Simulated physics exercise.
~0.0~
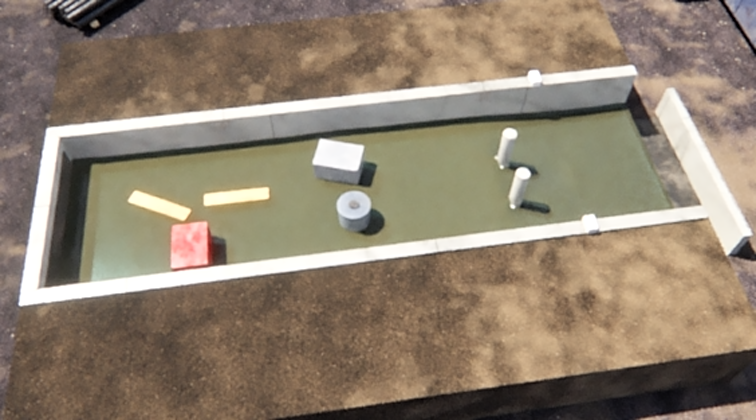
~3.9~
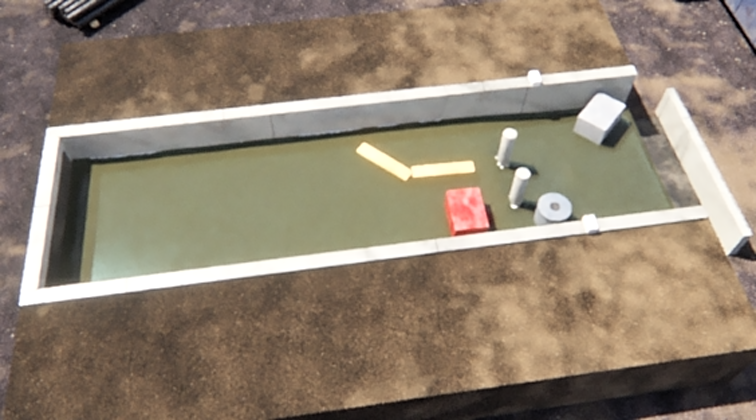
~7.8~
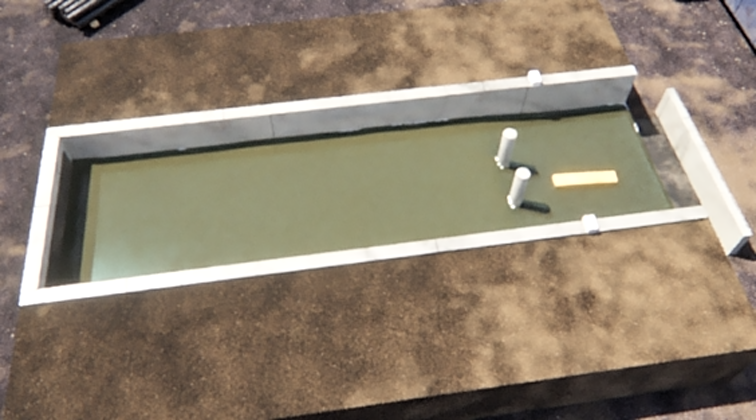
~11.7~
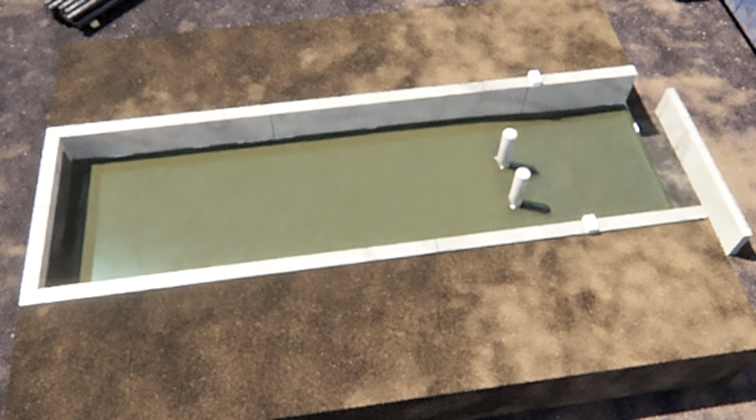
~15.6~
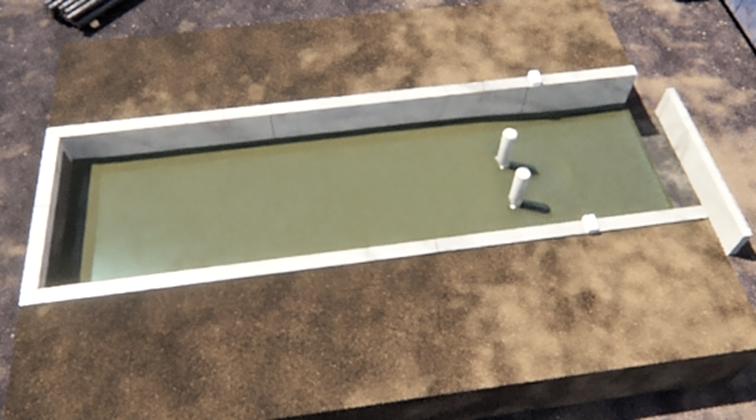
In the video, a red crate, a white block, a gray ring-shaped object and two yellow boards drift rightward along a walled water channel past two white posts. They disappear at the right end, one board lingering after the others, leaving the channel empty except for the posts.
